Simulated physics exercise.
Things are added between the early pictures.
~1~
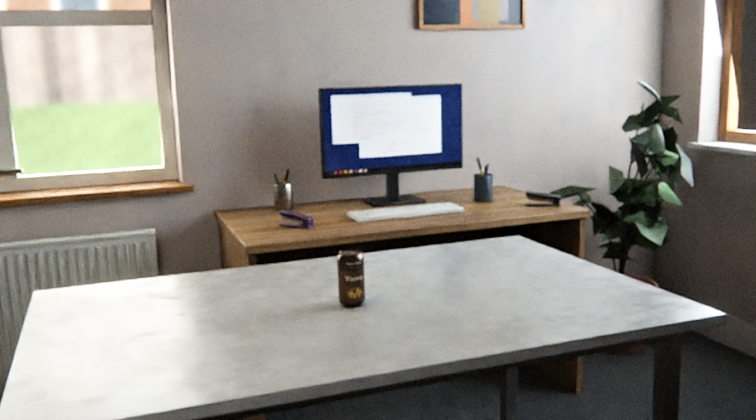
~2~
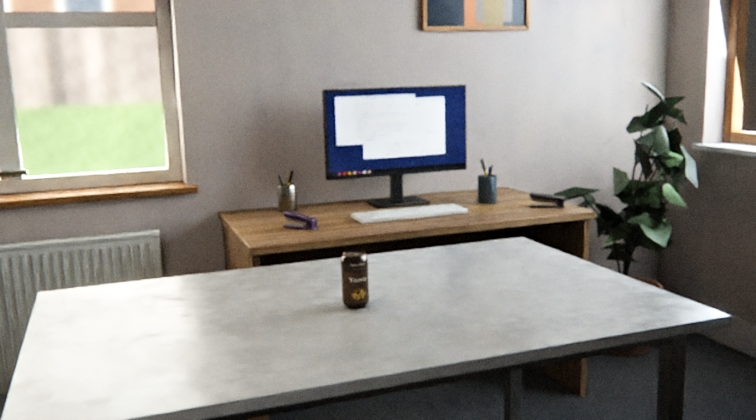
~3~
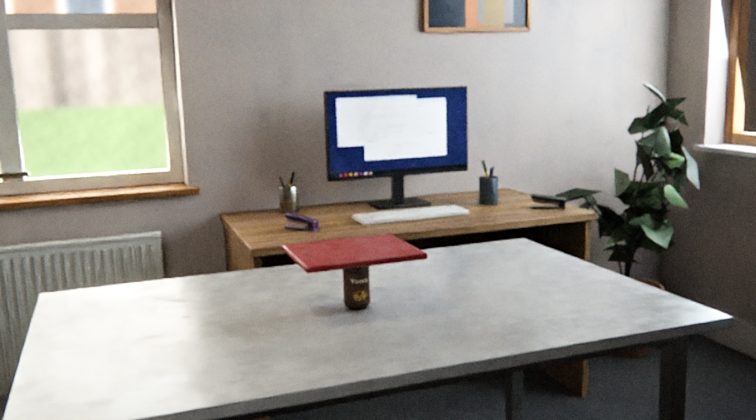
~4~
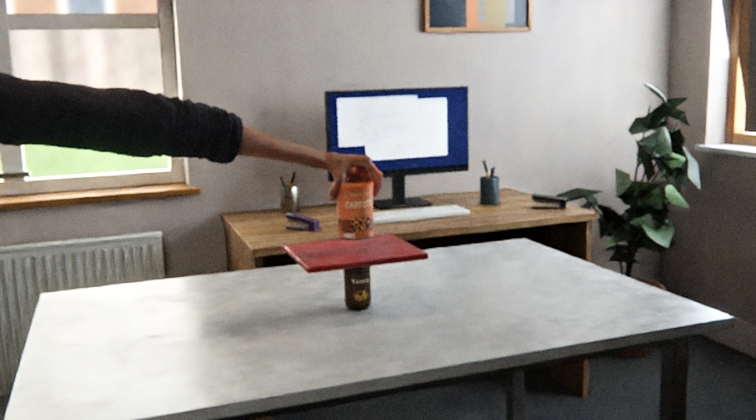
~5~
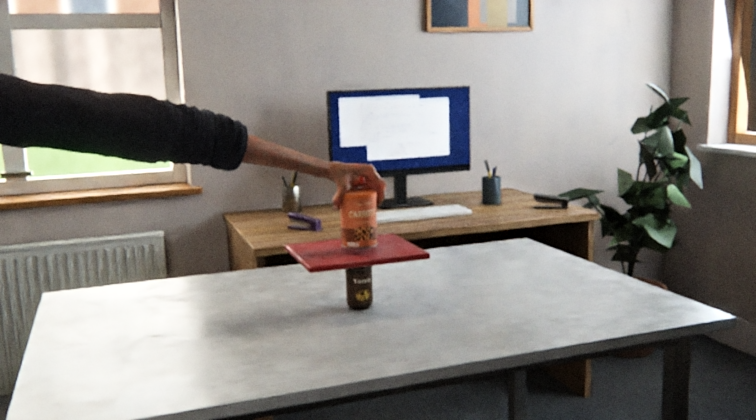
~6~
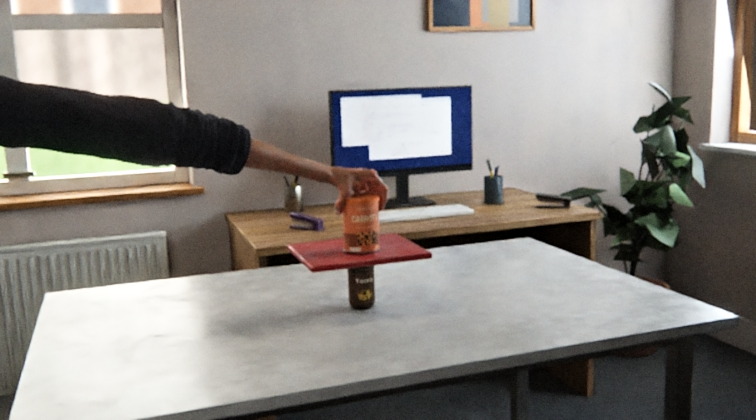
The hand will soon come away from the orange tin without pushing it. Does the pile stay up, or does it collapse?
The stack carries the load.
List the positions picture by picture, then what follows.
The last thing is not in view yet, in the first picture.
The last thing is not in view yet, in the second picture.
The last thing is not in view yet; red lid (352, 252), in the third picture.
Coming down; orange tin (355, 210); red lid (353, 252), in the fourth picture.
Coming down; orange tin (359, 219); red lid (355, 251), in the fifth picture.
Set down, still held; orange tin (361, 223); red lid (357, 251), in the sixth picture.
Then, 0.30 s past the last view, nothing moves.
Then, 1.00 s past the last view, orange tin resting near (361, 224).
Finally, all 3 still in place. Final places as the last picture's camera would see them, orange tin near (361, 224). The stack holds.
